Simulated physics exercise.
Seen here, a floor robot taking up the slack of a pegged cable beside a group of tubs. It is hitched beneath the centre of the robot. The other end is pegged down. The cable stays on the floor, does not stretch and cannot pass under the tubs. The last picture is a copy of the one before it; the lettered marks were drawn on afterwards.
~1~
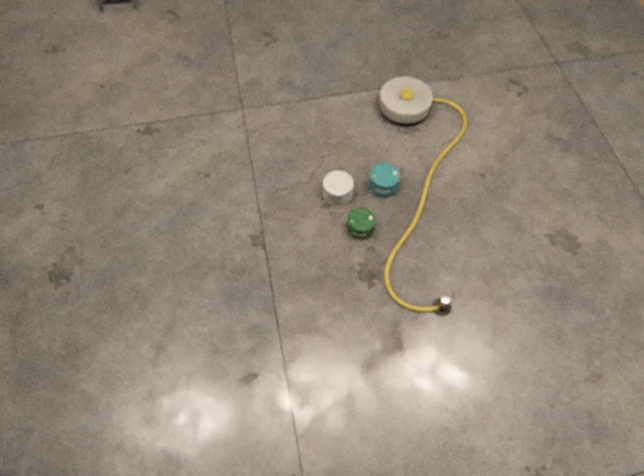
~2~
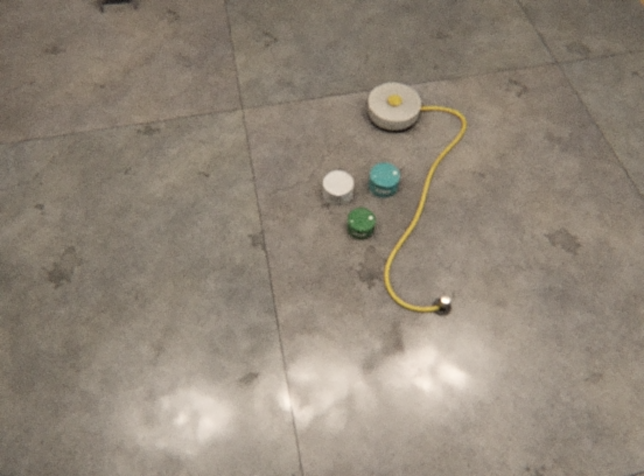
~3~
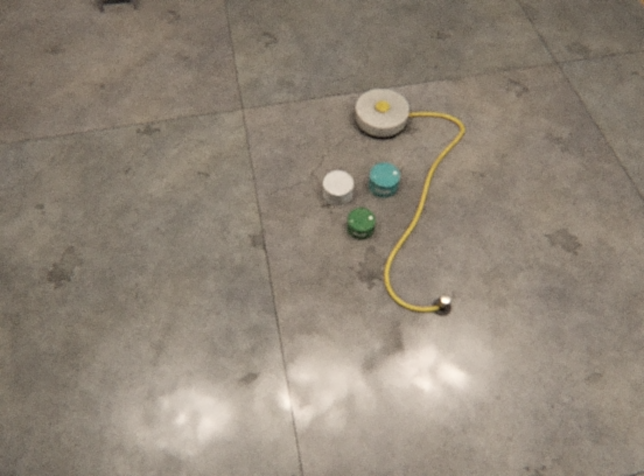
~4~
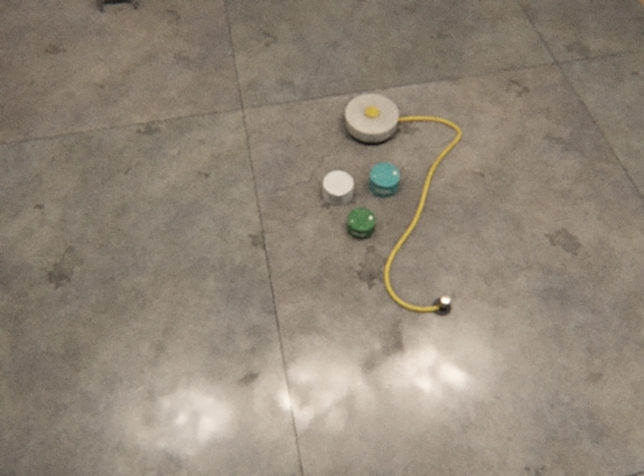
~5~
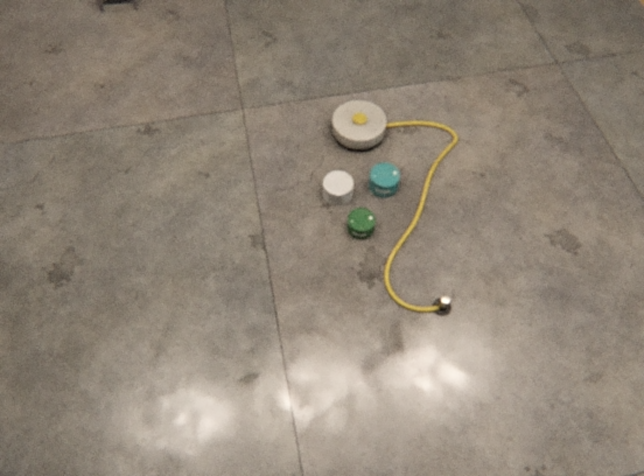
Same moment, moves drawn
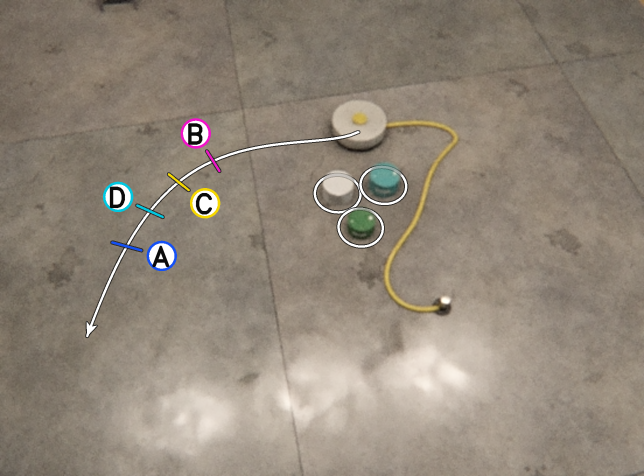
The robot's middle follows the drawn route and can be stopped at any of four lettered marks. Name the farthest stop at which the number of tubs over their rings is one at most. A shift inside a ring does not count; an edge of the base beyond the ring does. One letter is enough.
The farthest stop within the limit is D.
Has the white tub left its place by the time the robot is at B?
No.
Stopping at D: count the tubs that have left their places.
One.
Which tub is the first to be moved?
The turquoise one.
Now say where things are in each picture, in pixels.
Green tub (361, 224); robot (405, 101); peg (444, 303), in the first picture.
Robot (394, 107); turquoise tub (384, 180), in the second picture.
Robot (382, 114); peg (444, 303), in the third picture.
Robot (371, 119); turquoise tub (384, 180), in the fourth picture.
Robot (359, 126); peg (444, 303); white tub (338, 188); turquoise tub (384, 180), in the fifth picture.
On the marked copy, A at (127, 246); B at (213, 161); C at (179, 182); D at (150, 211); the route from (358, 132) via (189, 174) to (87, 336).
With D. Early on, robot (281, 138).
Further on, robot (201, 160).
At the end, robot (147, 206); turquoise tub (370, 194); one over the rings.
As for the rest, A has three over the rings; B is within the limit but short; C is within the limit but short.
